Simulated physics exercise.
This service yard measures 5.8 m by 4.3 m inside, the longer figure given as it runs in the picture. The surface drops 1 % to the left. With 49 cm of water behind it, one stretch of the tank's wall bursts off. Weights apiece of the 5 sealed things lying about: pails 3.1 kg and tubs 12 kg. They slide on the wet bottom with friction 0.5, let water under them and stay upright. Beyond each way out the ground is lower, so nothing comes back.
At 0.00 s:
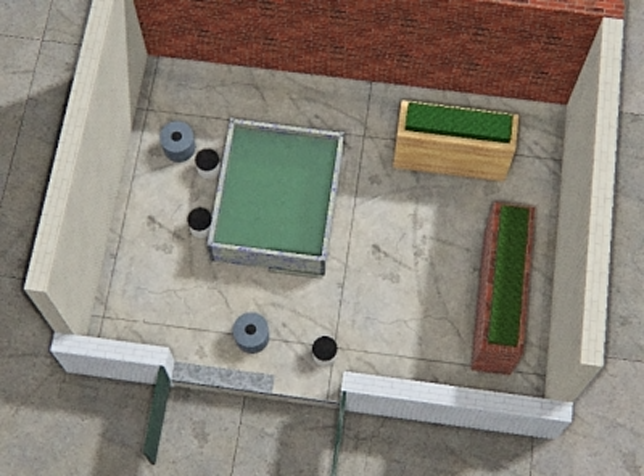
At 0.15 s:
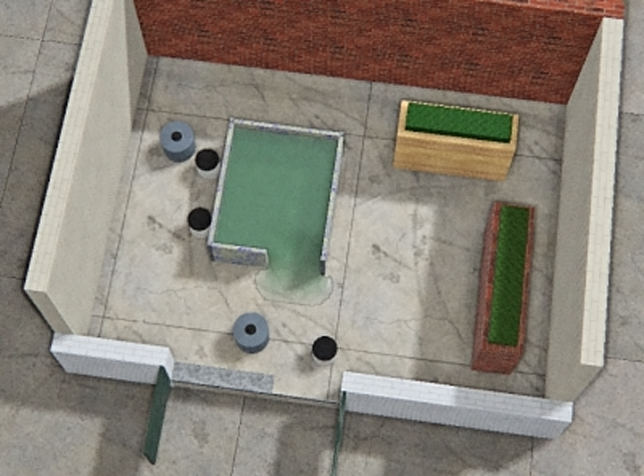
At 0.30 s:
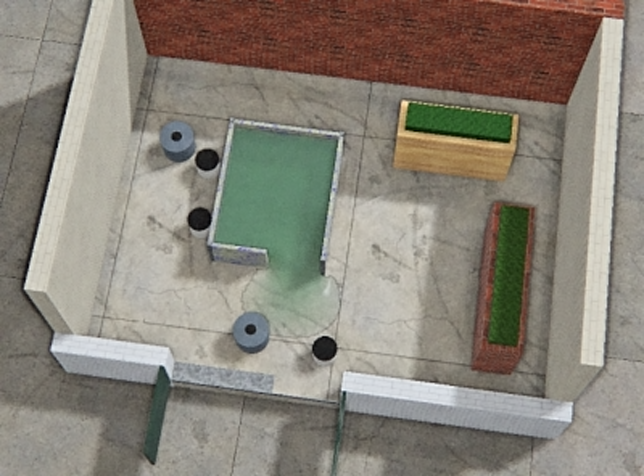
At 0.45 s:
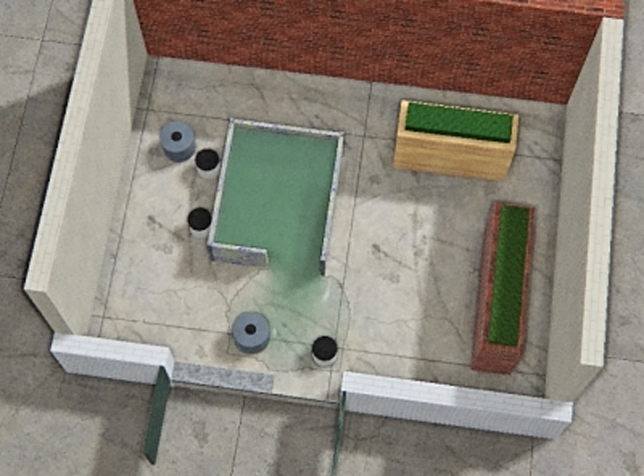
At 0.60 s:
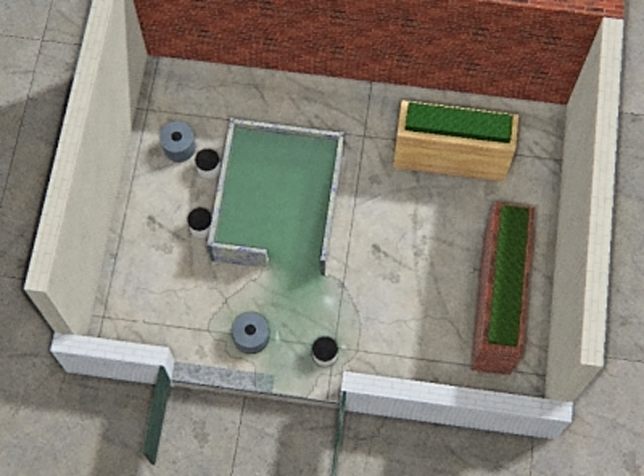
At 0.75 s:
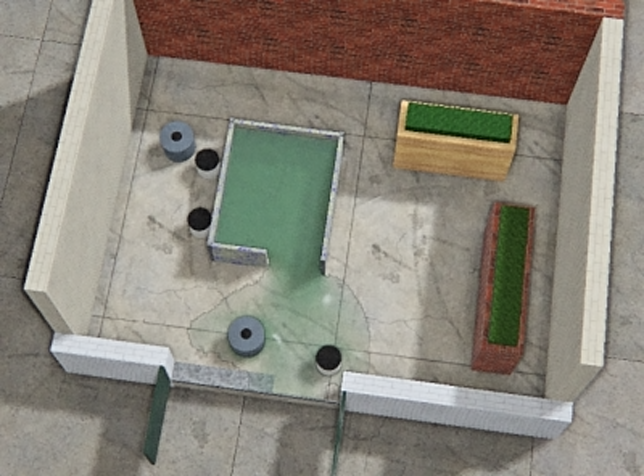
Greenish water burst out through the front wall of a raised tank in a walled yard and spread across the floor, reaching a tub and a pail near the opening and nudging them slightly apart.
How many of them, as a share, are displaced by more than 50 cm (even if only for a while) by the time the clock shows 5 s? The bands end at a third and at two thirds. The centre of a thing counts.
Share: One to two thirds.
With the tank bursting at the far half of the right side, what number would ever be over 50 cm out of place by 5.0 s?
In that case 1 of them.
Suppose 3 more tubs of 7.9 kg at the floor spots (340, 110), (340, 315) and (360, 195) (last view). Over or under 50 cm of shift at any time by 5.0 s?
In that order: Short of it, more, less.
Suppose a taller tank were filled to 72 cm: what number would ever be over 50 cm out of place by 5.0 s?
In that case 2 of them.
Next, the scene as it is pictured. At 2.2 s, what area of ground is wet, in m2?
Roughly 8.0 m2.
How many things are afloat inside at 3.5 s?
I count 0.
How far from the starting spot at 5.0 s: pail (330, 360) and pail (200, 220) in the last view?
In turn: Gone out, 0 cm.
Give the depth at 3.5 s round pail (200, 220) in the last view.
Roughly 0 cm.
After 1.1 s 0 of 5 are over 50 cm from their spots; 1 afloat.
After 2.2 s 2 of 5 are over 50 cm from their spots; 0 afloat.
After 3.5 s 2 of 5 are over 50 cm from their spots; 0 afloat.
After 5.0 s 2 of 5 are over 50 cm from their spots, and 2 have been at some point; 0 afloat.
